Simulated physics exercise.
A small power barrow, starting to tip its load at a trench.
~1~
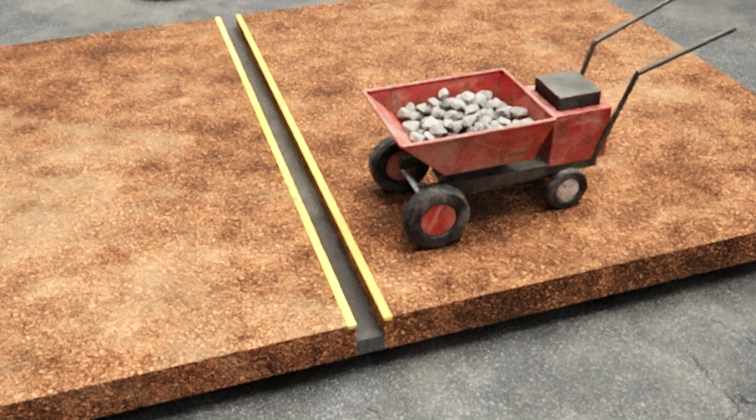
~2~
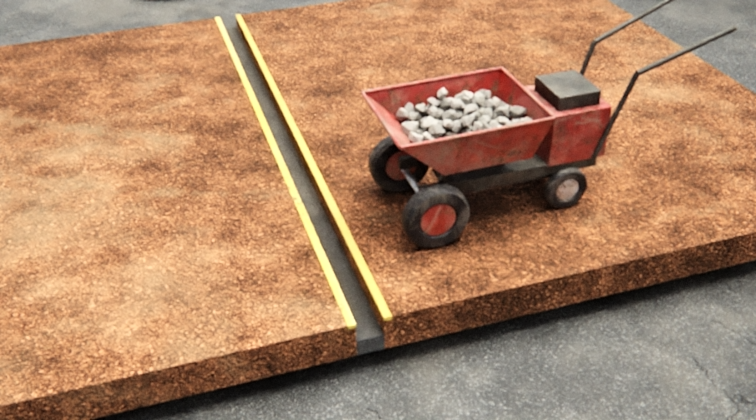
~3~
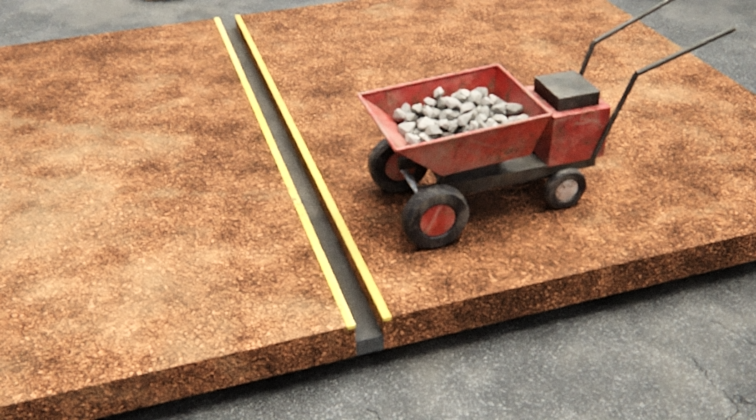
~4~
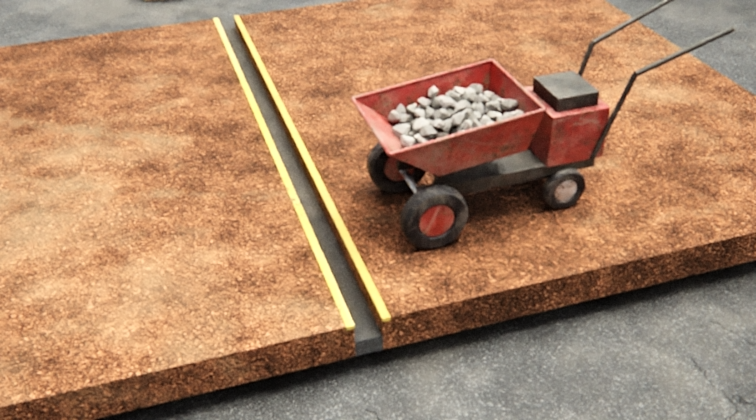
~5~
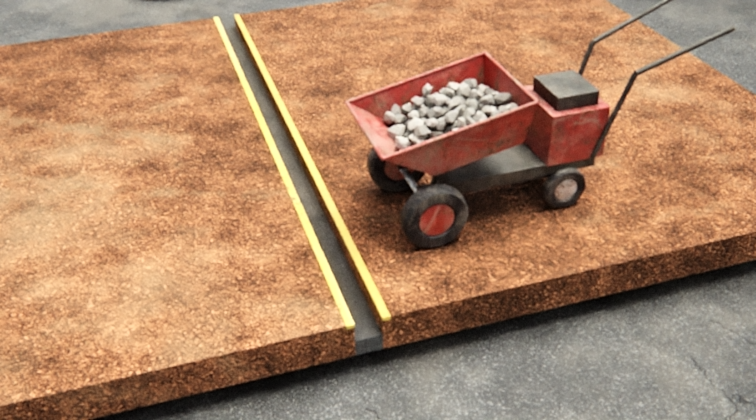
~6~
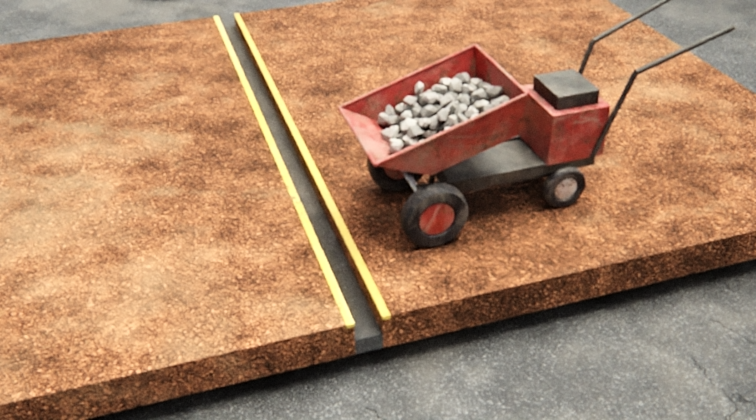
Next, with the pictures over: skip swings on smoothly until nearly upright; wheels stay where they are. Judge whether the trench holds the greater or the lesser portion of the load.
The trench holds the lesser portion of it.
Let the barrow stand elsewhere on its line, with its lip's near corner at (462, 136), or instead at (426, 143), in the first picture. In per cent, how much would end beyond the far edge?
10 and 20 in a hundred, in that order.
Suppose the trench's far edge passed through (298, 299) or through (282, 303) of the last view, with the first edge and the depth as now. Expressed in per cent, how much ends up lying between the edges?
About 80 and 90 per cent.
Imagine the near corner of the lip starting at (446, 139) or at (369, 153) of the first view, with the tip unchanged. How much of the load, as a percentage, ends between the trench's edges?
About 40 percent at the first place and about 0 percent at the second.
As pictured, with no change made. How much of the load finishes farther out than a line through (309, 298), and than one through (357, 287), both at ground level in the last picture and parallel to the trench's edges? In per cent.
I'd put it near 30 in a hundred, then near 70 in a hundred.
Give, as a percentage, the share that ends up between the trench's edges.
Roughly 20 in a hundred.
Shortly afterwards, skip tipped steeply; the whole lot in the skip.
Next, skip tipped right over; near two thirds in the skip; a little in or heaped over the trench; near a third beyond it; only a few falling.
Some moments later, skip tipped right over; near a quarter in the skip; near a quarter in or heaped over the trench; near half beyond it.
In the end, skip tipped right over; near a quarter in the skip; near a quarter in or heaped over the trench; near half beyond it.
